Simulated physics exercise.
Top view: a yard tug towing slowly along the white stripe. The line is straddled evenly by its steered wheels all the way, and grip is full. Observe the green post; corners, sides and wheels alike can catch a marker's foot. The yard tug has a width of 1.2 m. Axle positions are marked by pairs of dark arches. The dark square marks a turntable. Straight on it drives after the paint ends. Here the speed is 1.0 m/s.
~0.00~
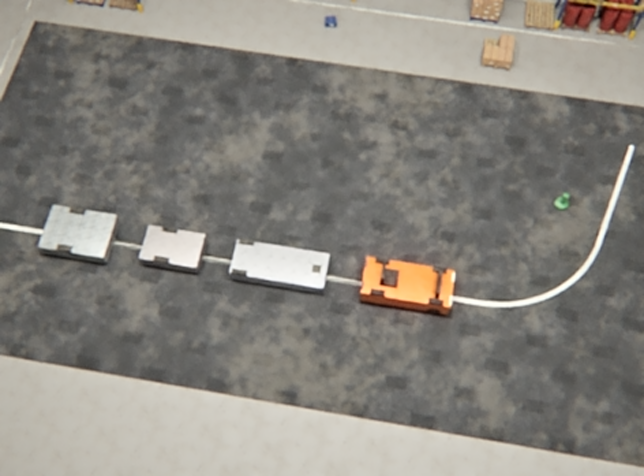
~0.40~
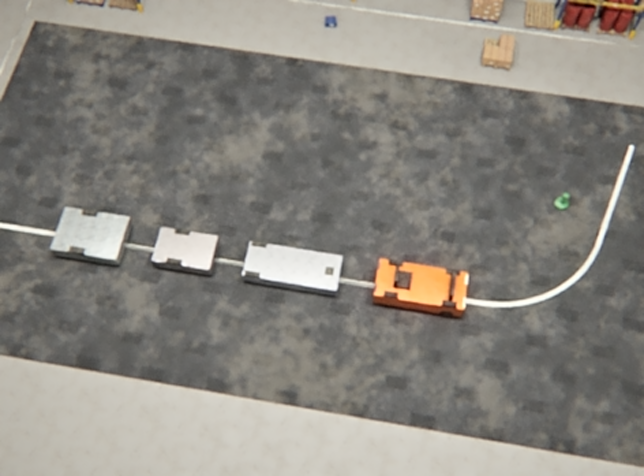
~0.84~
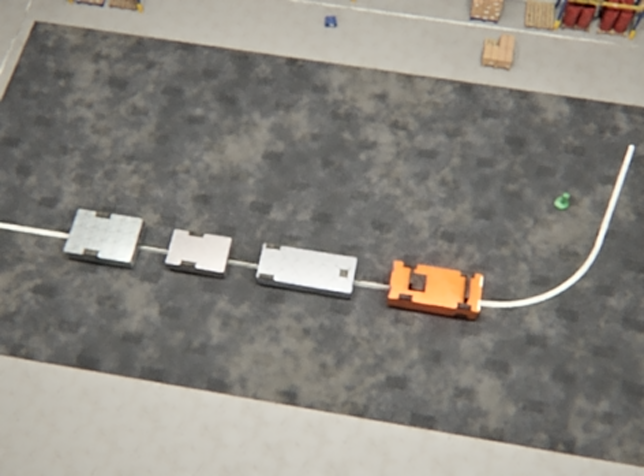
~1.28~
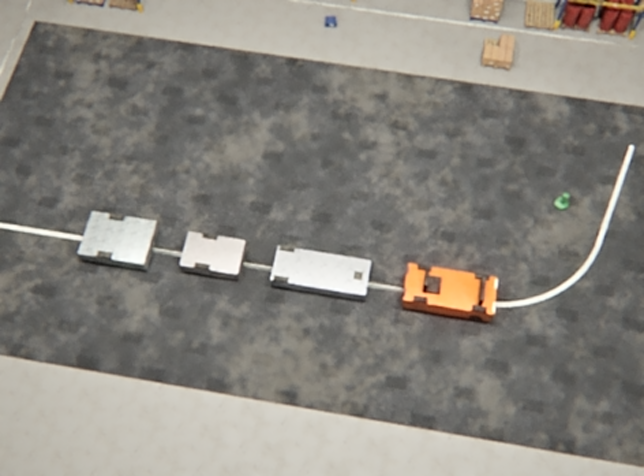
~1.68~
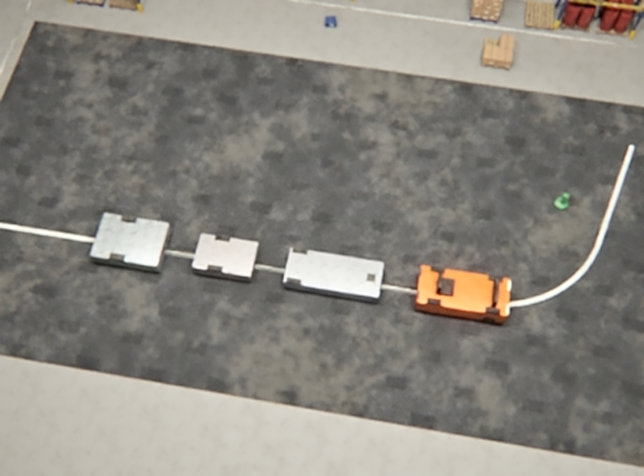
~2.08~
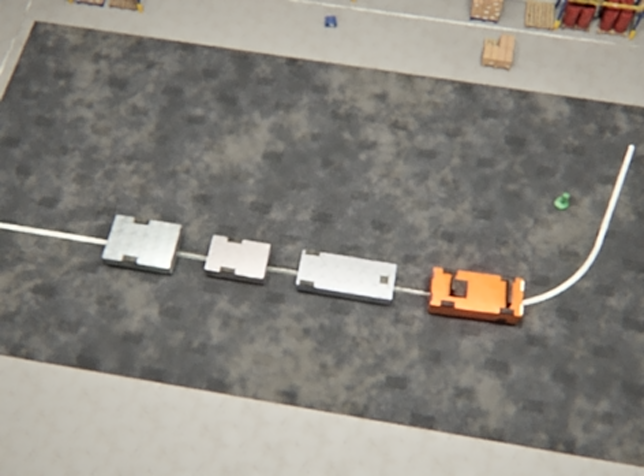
A dark, mottled yard surface with pale borders is seen from high above, with pallets and racks along the top edge. An orange tug heads a line of three silvery trailers on a white stripe that curves upward at the right, where a small green post stands inside the bend. The tug tows the trailers slowly and steadily rightward along the stripe, nearing the curve, while the camera stays still.
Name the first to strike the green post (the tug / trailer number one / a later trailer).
That'd be one of the rear trailers.
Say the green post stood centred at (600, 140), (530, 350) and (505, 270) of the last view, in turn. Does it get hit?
One: Gets hit. Two: Stays safe. Three: Gets hit.
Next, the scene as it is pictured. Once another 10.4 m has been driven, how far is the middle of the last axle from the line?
30 cm.
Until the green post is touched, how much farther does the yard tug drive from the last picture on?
Roughly 12.0 metres more.
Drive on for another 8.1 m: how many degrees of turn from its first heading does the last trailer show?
Measured against where it started, the last trailer sits at some 5°.
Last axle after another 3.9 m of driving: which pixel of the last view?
(249, 258).
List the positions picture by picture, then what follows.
The first picture shows nose (448, 288); last axle (71, 229); still straight; green (563, 202); 3 trailers.
The second picture shows nose (461, 290); last axle (84, 231); still straight.
The third picture shows nose (476, 292); last axle (97, 233); still straight.
The fourth picture shows nose (491, 295); last axle (111, 236); still straight.
The fifth picture shows nose (504, 297); last axle (123, 238); still straight.
The sixth picture shows nose (518, 297); last axle (136, 240); turned 2°; green (563, 202).
After 7.3 s, the last axle is at (285, 264) of the last picture, on the line.
After 12.5 s, the last axle is at (436, 278) of the last picture, 35 cm off the line.
After 14.0 s, the last axle is at (480, 269) of the last picture, 85 cm off the line; the second trailer has hit green.
After 23.0 s, the last axle is at (642, 106) of the last picture, 25 cm off the line; 1 of 1 struck in all.
